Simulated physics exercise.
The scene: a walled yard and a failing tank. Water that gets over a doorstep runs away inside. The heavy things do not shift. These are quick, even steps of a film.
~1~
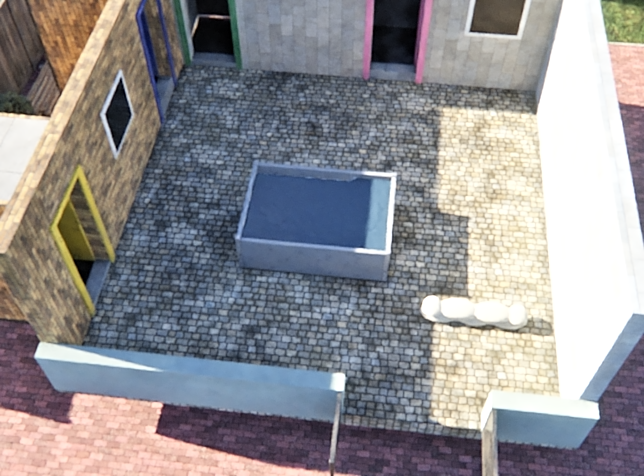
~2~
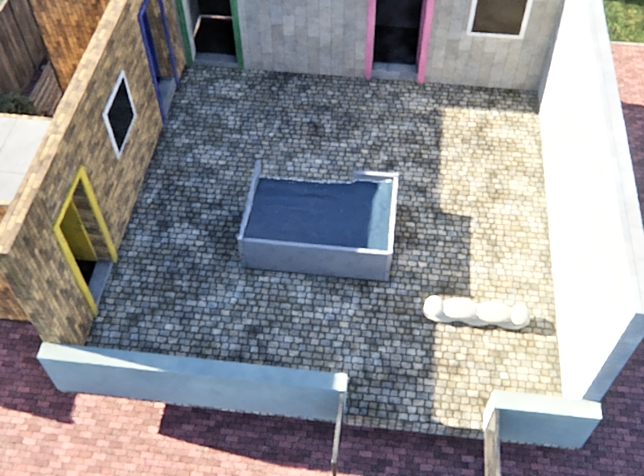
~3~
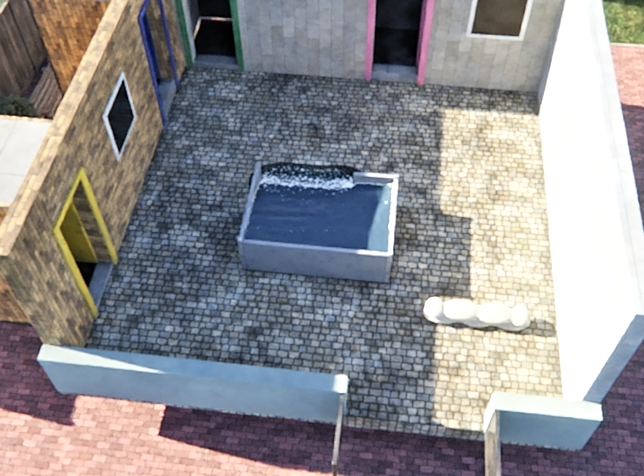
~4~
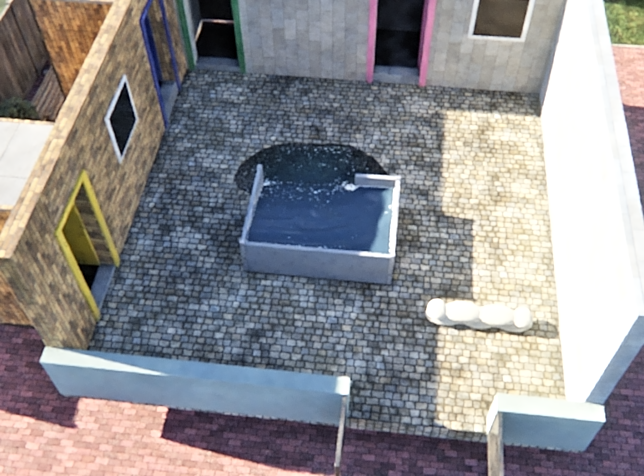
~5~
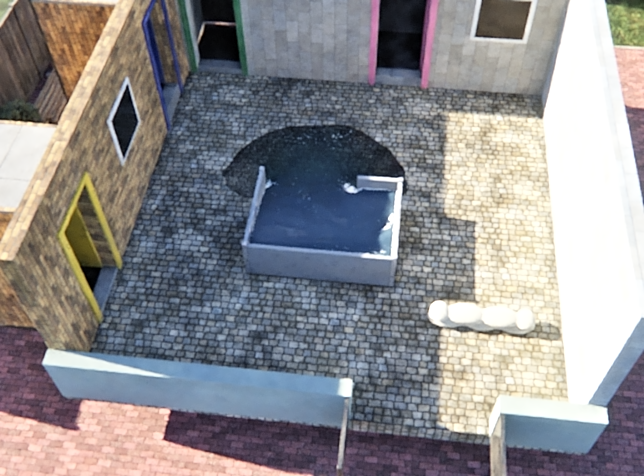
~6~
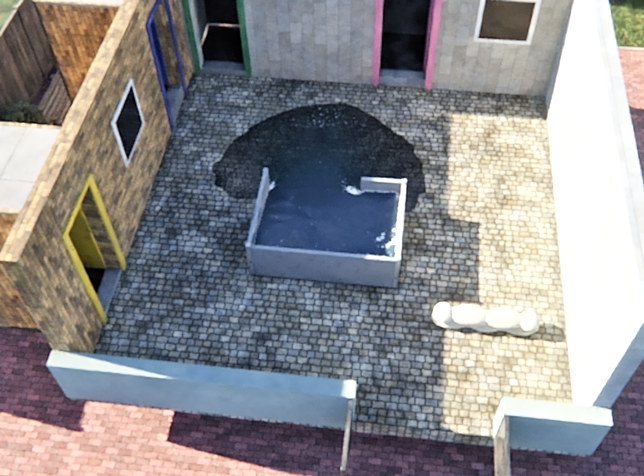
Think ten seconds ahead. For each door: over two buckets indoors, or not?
In the end: The yellow door holds within the limit; the blue door holds within the limit; the green door floods; the pink door holds within the limit.
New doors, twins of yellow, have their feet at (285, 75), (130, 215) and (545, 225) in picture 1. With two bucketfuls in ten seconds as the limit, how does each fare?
In that order: Floods, is under, holds.
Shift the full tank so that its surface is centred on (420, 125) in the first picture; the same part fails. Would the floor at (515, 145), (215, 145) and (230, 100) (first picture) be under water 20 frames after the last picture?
As listed: Under water, under water, under water.
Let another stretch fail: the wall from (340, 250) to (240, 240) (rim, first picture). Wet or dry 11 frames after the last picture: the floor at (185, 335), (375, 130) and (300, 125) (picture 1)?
In that order: Under water, clear, free of water.
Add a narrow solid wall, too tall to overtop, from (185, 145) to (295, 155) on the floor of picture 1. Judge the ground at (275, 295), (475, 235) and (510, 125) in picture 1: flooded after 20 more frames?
As listed: Free of water, not flooded, covered.
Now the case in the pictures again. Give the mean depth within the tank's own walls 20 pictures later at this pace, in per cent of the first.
About 24 per cent.
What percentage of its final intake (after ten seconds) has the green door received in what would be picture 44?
Near 100 in a hundred.
A moment on, water covers 25 % of the floor; the yellow door not reached, the blue door not reached, the green door not reached, the pink door wet at the sill, nothing in.
Next, water covers 30 % of the floor; the yellow door not reached, the blue door wet at the sill, nothing in, the green door under two buckets in, the pink door wet at the sill, nothing in.
Then, water covers 40 % of the floor; the yellow door not reached, the blue door wet at the sill, nothing in, the green door over two buckets in, the pink door under two buckets in.
Later, water covers 70 % of the floor; the yellow door wet at the sill, nothing in, the blue door wet at the sill, nothing in, the green door over two buckets in, the pink door under two buckets in.
In the end, water covers 95 % of the floor; the yellow door wet at the sill, nothing in, the blue door wet at the sill, nothing in, the green door over two buckets in, the pink door under two buckets in.
